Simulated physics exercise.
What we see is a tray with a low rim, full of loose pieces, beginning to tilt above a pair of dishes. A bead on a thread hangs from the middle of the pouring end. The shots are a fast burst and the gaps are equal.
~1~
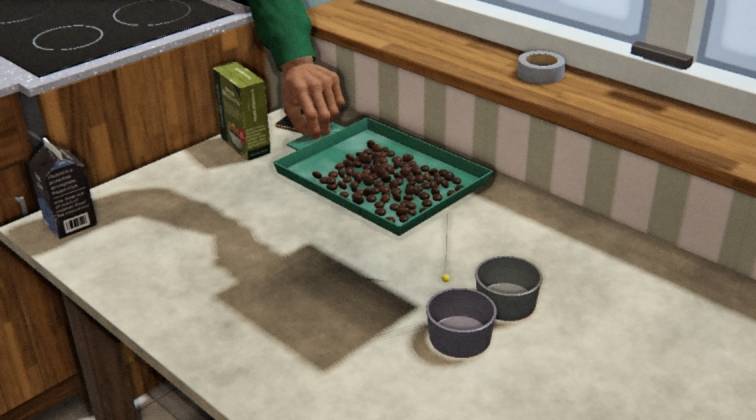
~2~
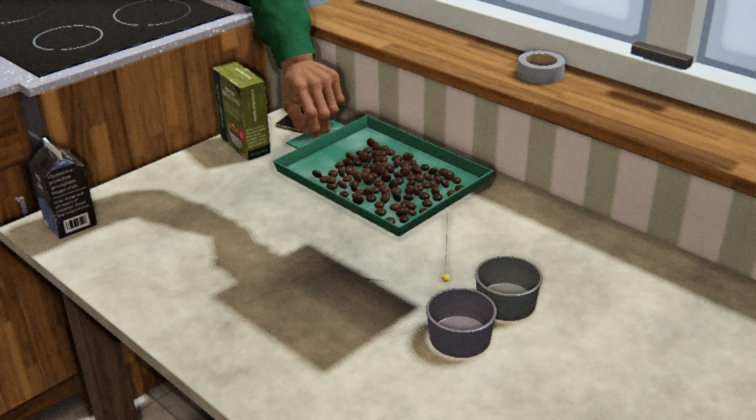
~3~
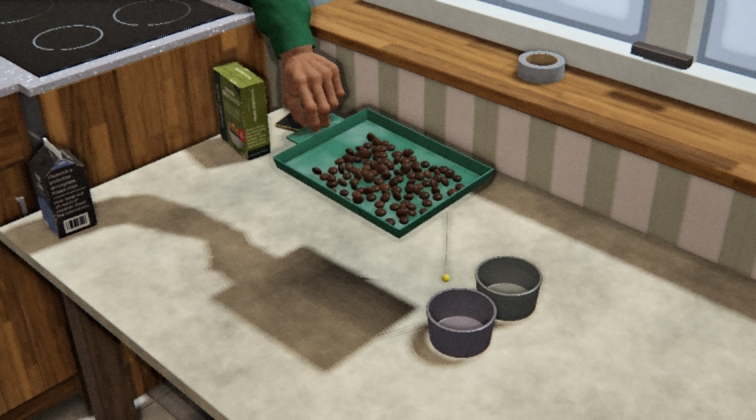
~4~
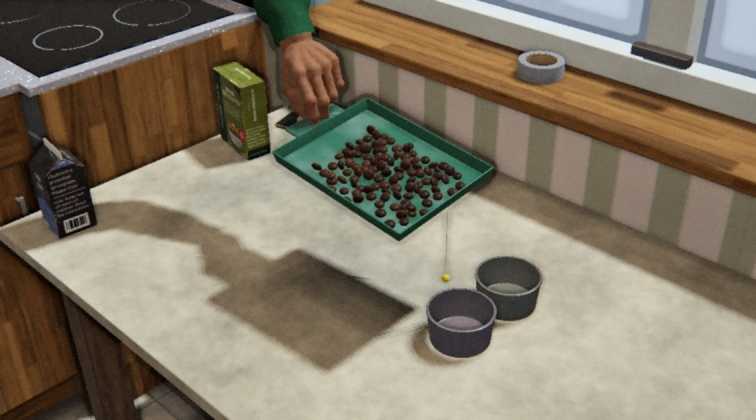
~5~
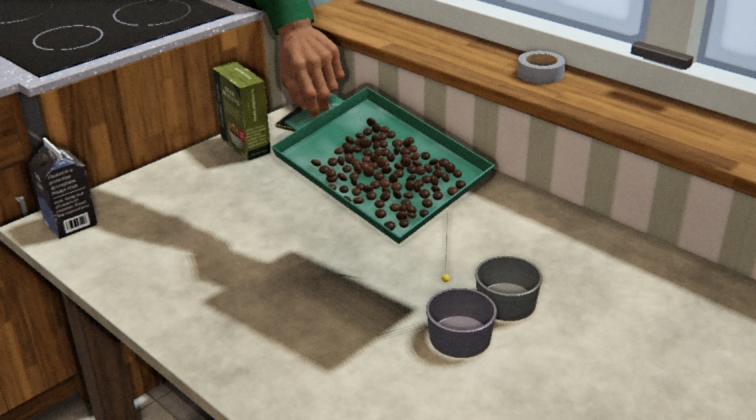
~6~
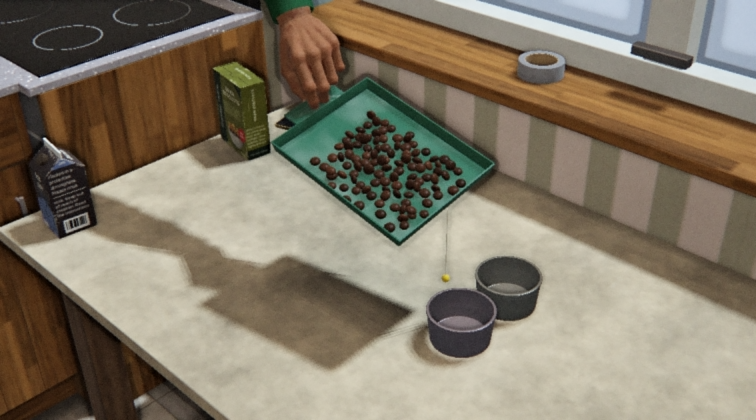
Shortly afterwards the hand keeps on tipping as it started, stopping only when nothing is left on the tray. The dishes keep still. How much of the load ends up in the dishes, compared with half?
The dishes end up with less than half of it.
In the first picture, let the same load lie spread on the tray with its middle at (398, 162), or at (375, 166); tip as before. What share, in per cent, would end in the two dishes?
Around 10 percent the first time, around 10 percent the second.
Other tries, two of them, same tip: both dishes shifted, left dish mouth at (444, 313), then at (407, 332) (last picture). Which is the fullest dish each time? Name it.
The first try favours the leftmost one, and the second try favours the leftmost one.
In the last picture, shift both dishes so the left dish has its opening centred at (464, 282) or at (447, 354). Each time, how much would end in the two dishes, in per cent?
0 %, then 0 %.
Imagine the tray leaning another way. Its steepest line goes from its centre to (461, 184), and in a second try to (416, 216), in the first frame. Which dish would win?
First place: The dish to the right; second place: The dish to the left.
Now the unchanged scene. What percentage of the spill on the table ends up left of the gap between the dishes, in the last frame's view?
It amounts to some 100 percent.
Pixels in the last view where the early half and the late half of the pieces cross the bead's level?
First part (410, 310), rest (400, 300).
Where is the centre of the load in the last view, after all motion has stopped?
Close to (405, 351) in the last picture.
Soon, tray tipped steeply; all on the tray.
A while on, tray tipped right over; about a quarter on the tray; a small part in the left dish; about a third outside both; about a quarter in the air.
Towards the end, tray tipped past a quarter turn; a small part in the left dish; nearly all outside both.
Finally, tray tipped past a quarter turn; a small part in the left dish; none in the right dish; nearly all outside both.
